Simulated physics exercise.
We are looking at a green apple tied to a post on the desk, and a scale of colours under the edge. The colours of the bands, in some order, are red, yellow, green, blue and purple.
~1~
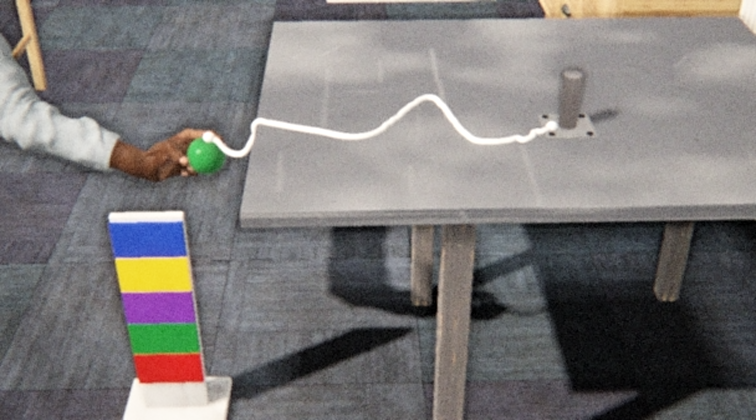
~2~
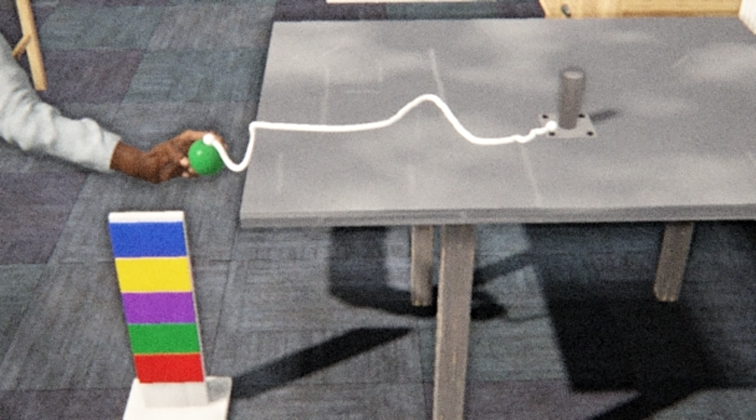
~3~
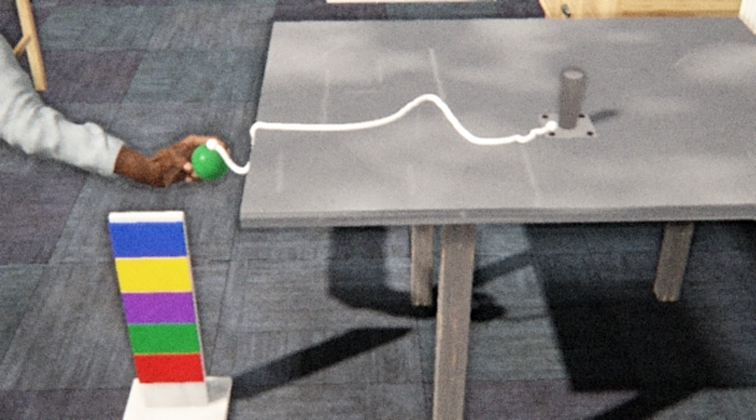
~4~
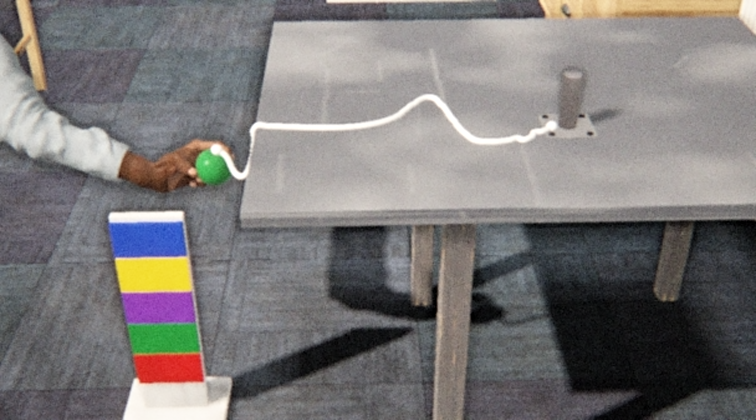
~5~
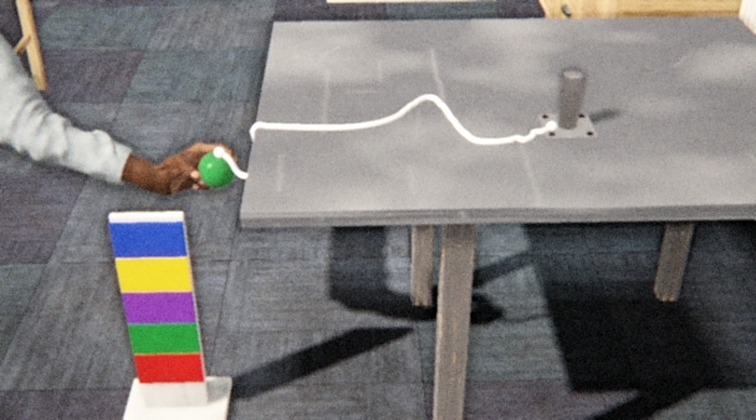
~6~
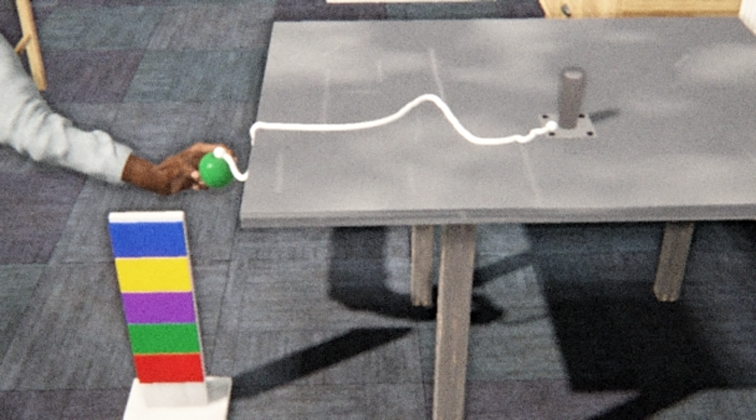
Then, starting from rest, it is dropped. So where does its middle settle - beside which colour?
Beside purple.
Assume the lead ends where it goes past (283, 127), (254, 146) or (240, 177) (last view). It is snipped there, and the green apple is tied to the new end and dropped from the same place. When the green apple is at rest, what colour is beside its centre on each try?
In order of the tries: None, it hangs higher; then blue; then yellow.
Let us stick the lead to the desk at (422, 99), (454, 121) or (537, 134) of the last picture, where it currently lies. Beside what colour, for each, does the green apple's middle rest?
For the first place it's blue, for the second yellow, and for the third purple.
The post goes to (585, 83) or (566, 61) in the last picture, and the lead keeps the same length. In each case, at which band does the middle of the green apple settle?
Trial 1 - yellow; trial 2 - yellow.
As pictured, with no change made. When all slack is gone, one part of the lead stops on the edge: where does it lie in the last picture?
Around (367, 126).
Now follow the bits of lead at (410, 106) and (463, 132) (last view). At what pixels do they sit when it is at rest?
Around (321, 115), then around (433, 120).
A little later, apple near (273, 290); level with yellow.
Next, apple near (271, 299); level with purple.
When it is over, apple near (272, 303); level with purple. At purple.
